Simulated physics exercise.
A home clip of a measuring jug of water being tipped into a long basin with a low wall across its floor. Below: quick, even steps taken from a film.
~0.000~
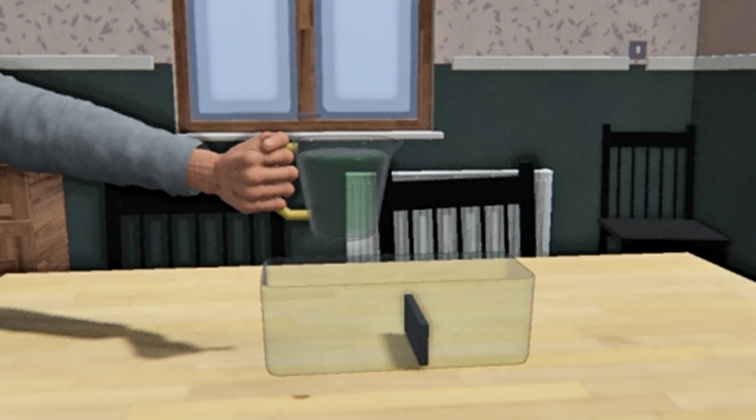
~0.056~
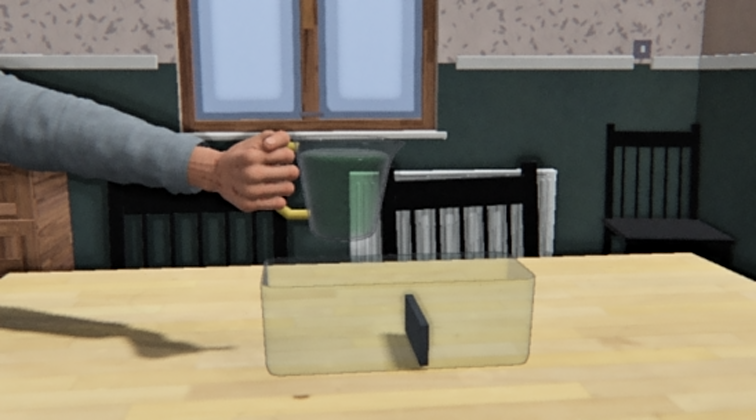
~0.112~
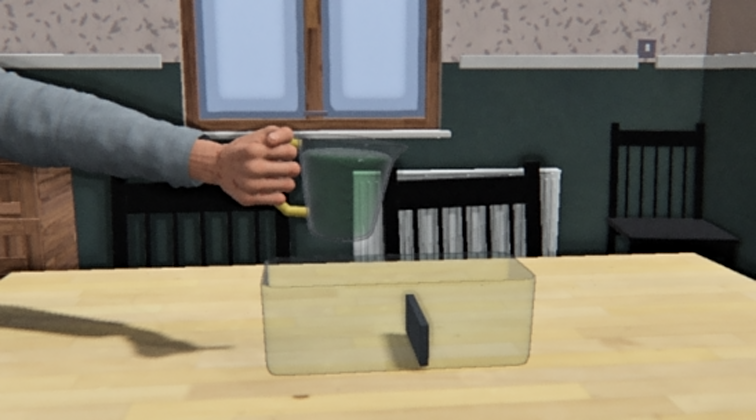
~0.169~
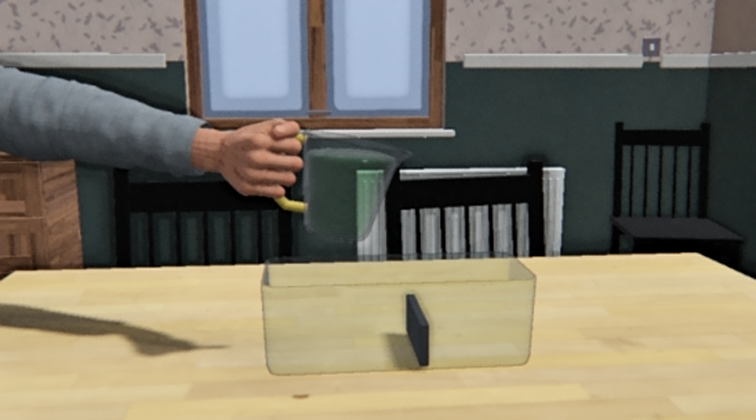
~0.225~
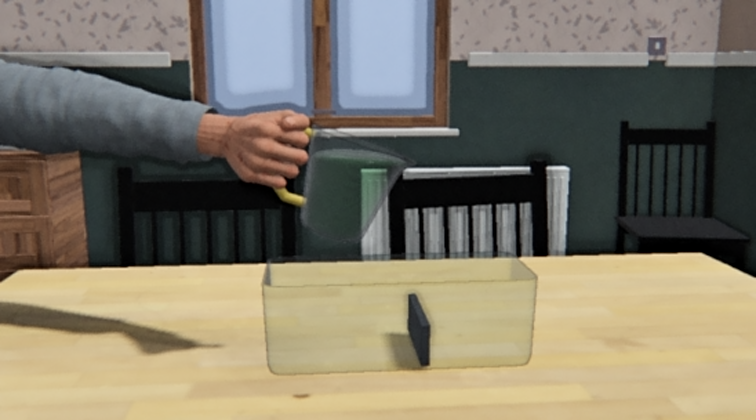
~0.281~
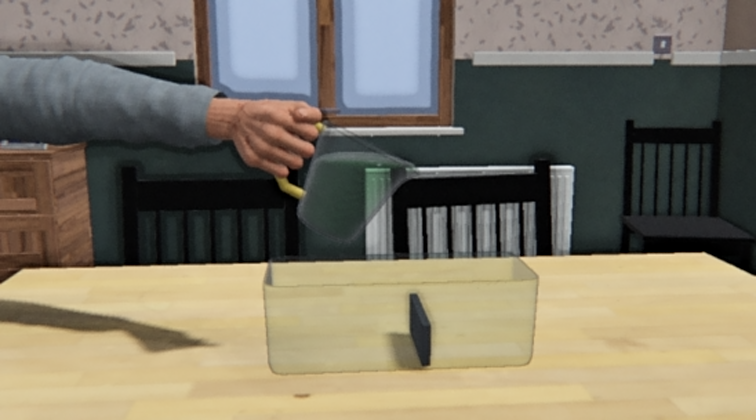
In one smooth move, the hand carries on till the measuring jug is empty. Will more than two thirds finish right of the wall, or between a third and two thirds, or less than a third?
Right of the wall there will be more than two thirds.
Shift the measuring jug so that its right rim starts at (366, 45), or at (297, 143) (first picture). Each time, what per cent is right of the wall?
85 %, 5 %.
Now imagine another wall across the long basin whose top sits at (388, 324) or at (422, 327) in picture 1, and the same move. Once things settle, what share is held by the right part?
Roughly 95 per cent first and roughly 70 per cent second.
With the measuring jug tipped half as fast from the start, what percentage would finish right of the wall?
Some 95 per cent.
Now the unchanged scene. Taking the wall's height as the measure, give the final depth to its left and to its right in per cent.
Left: About 0; right: About 70.
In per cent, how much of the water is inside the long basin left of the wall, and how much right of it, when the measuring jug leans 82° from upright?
So the left part has 0 percent, while the right part has 25.
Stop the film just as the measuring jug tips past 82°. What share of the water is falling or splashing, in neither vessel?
Near 20 parts in a hundred.
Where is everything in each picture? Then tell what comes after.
Tilt 0°; pouring edge (403, 140); surface from (298, 154) to (388, 152); the long basin's rim runs from (263, 274) to (521, 265); the wall's top is at (416, 309), in the first picture.
Tilt 1°; pouring edge (405, 142); surface from (299, 154) to (389, 154), in the second picture.
Tilt 5°; pouring edge (408, 146); surface from (302, 152) to (392, 156), in the third picture.
Tilt 11°; pouring edge (412, 153); surface from (306, 153) to (397, 158), in the fourth picture.
Tilt 19°; pouring edge (417, 162); surface from (311, 155) to (406, 160), in the fifth picture.
Tilt 28°; pouring edge (421, 174); surface from (313, 162) to (411, 164); 1 per cent is over the edge, in the sixth picture.
A moment on, the measuring jug is tipped on its side and 56 per cent is still to pour, 0 is left of the wall and 24 right of it.
Next, the measuring jug is tipped on its side and 15 per cent is still to pour, 3 is left of the wall and 72 right of it.
Then the measuring jug is tipped on its side and 2 per cent is still to pour, 3 is left of the wall and 93 right of it.
Later the measuring jug is tipped on its side and 0 per cent is still to pour, 4 is left of the wall and 95 right of it.
At rest 4 per cent lies left of the wall, 95 right of it and 1 outside.
